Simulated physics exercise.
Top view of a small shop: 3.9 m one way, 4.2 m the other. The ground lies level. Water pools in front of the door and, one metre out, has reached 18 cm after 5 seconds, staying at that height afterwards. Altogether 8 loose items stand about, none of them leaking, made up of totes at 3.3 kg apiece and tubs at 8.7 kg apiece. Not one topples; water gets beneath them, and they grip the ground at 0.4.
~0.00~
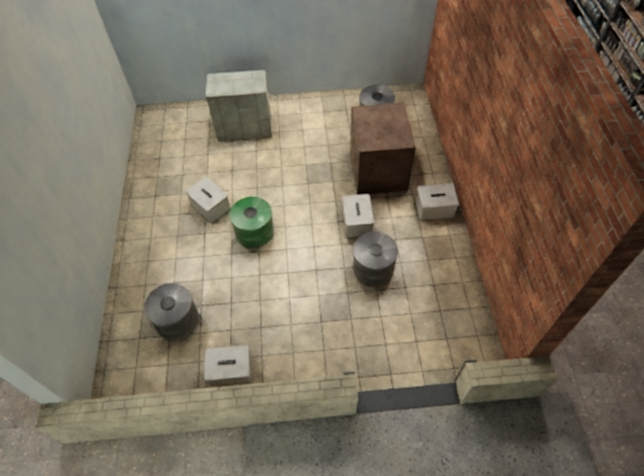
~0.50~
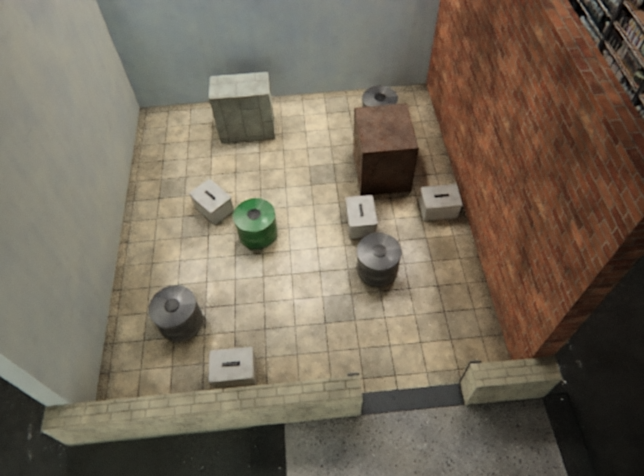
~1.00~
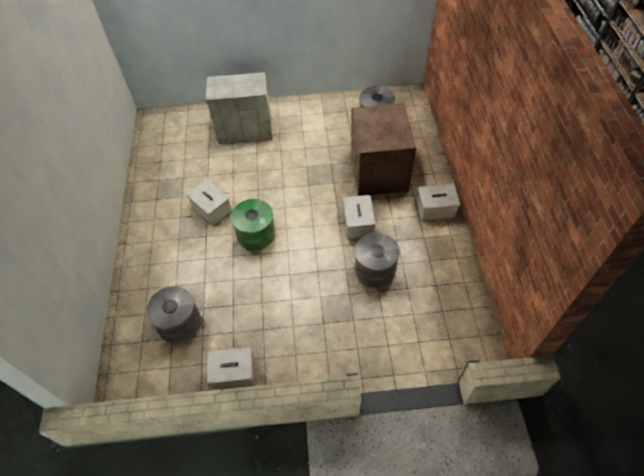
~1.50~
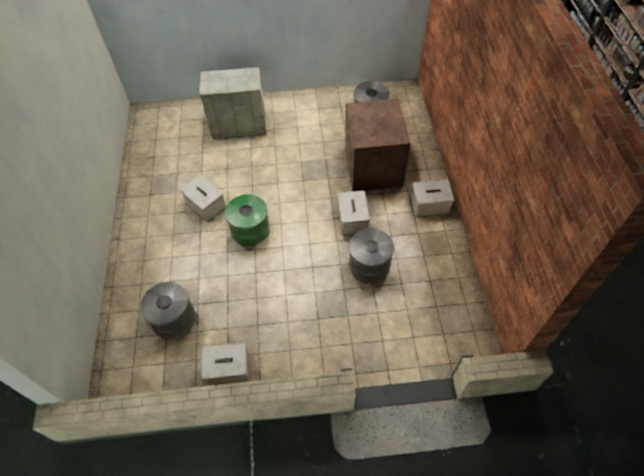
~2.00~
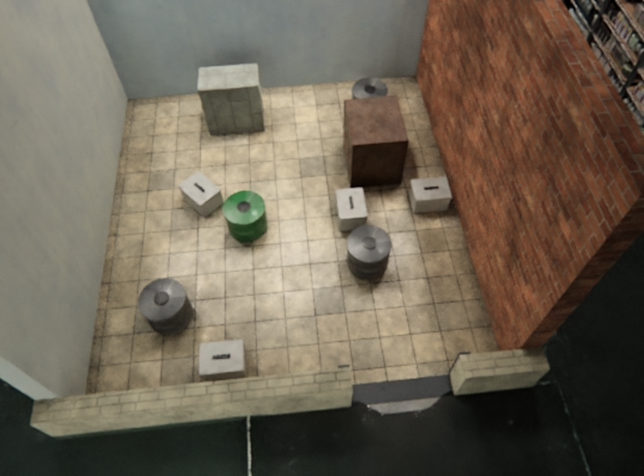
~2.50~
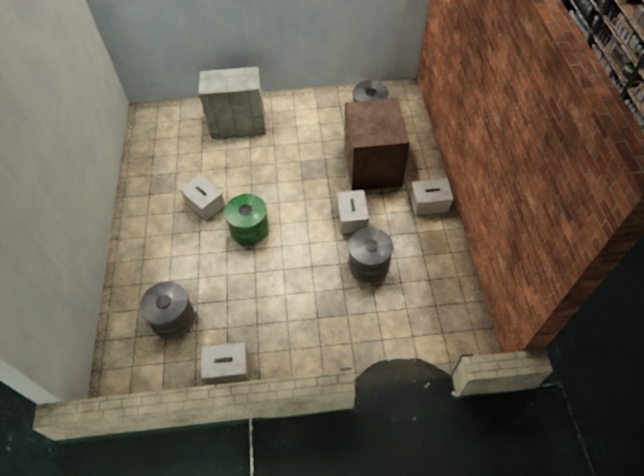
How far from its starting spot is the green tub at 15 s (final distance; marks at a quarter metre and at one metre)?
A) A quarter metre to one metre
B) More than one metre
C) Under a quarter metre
(A) A quarter metre to one metre.
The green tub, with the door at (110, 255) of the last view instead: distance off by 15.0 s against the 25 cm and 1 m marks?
In that case the green tub goes a long way.
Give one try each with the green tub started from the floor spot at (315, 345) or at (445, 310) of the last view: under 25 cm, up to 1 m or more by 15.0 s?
The first start leaves it basically unmoved, the second leaves it well away.
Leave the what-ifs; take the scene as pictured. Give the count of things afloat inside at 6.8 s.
It comes to 1 of them.
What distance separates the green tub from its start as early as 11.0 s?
Roughly 20 centimetres by that point.
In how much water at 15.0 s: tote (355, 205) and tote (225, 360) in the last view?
About 8 and 6 cm.
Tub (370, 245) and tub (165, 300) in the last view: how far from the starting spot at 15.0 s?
In turn: 250 cm, 50 cm.
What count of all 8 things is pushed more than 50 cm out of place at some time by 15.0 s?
I make that 6.
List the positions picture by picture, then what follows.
The green tub at (251, 213), on the bottom; 0.0 m2 under water; 0 of 8 have shifted, in the first picture.
The green tub at (254, 215), on the bottom; 0.0 m2 under water; 0 of 8 have shifted, in the second picture.
The green tub at (252, 215), on the bottom; 0.0 m2 under water; 0 of 8 have shifted, in the third picture.
The green tub at (246, 211) rests on the ground; 0.0 m2 under water; 0 of 8 have shifted, in the fourth picture.
The green tub at (244, 207) rests on the ground; 0.0 m2 under water; 0 of 8 have shifted, in the fifth picture.
The green tub at (245, 210) rests on the ground; water covers 0.1 m2; 0 of 8 have shifted, in the sixth picture.
After 3.5 s the green tub is near (245, 210), 0.0 m from its start, aground; 0 afloat.
After 6.8 s the green tub is near (239, 207), 0.1 m from its start, aground; 1 afloat.
After 11.0 s the green tub is near (231, 204), 0.2 m from its start, aground; 4 afloat.
After 15.0 s the green tub is near (194, 182), 0.7 m from its start, afloat; 8 afloat.
